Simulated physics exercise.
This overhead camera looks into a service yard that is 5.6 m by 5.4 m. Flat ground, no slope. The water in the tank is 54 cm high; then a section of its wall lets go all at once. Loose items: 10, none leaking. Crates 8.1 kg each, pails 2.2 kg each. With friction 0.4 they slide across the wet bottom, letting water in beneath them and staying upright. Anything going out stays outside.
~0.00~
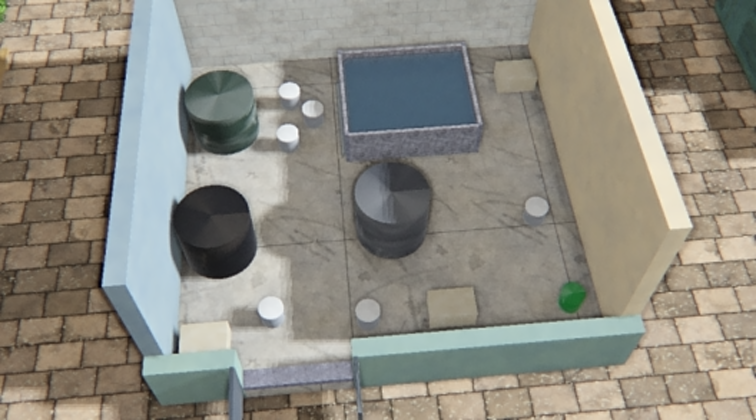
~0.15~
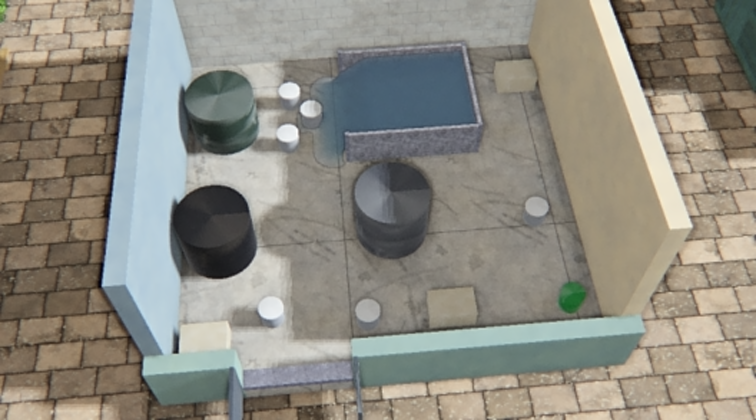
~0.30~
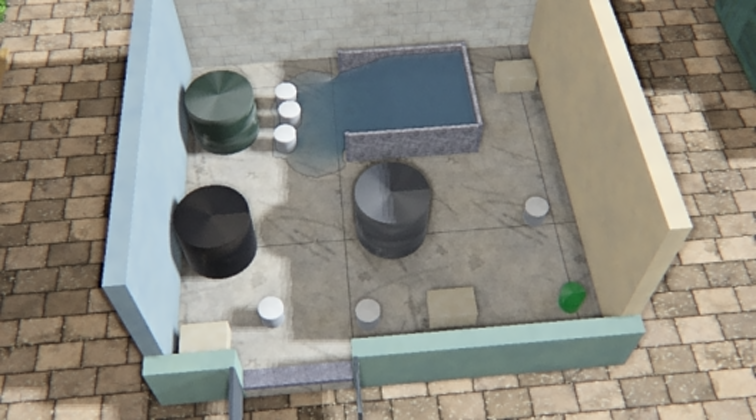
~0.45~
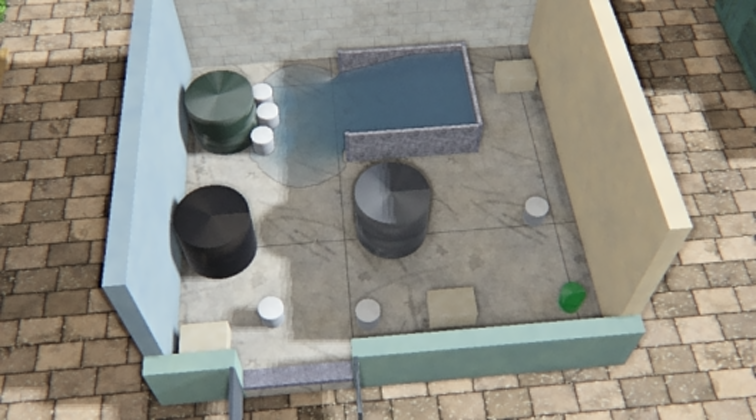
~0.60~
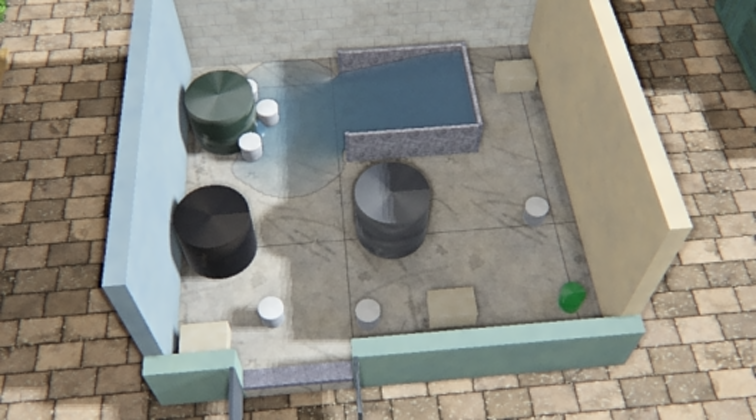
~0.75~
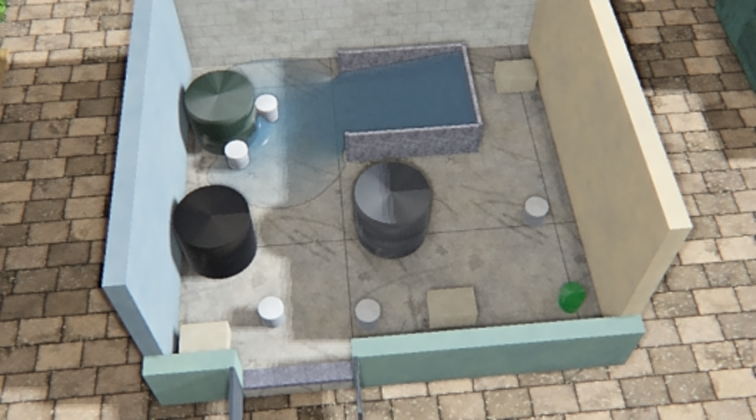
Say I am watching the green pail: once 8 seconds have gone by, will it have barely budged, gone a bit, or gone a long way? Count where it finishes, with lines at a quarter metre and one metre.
It will have gone a bit.
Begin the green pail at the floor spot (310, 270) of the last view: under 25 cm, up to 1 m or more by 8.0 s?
By that time it is swept a long way.
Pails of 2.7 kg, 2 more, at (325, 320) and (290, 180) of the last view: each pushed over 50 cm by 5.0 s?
Lab note - ordered: Above threshold / above threshold.
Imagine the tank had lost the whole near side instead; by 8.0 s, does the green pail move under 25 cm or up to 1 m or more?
Outcome for the green pail: It is borne far off.
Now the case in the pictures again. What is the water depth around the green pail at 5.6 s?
I'd say around 2 cm.
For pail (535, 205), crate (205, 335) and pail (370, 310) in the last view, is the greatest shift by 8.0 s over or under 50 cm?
Item by item, they came out below the mark, above the mark and above the mark.
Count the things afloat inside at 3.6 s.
Tally: 5 of them.
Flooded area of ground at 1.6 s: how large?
At that time the wet patch spans about 10.0 m2.
After 1.6 s the green pail is near (574, 293), 0.0 m from its start, aground; 0 of 10 are out; 3 afloat.
After 3.6 s the green pail is near (574, 293), 0.0 m from its start, aground; 0 of 10 are out; 5 afloat.
After 5.6 s the green pail is near (575, 292), 0.0 m from its start, aground; 1 of 10 are out; 4 afloat.
After 8.0 s the green pail is near (573, 263), 0.4 m from its start, afloat; 2 of 10 are out; 8 afloat.
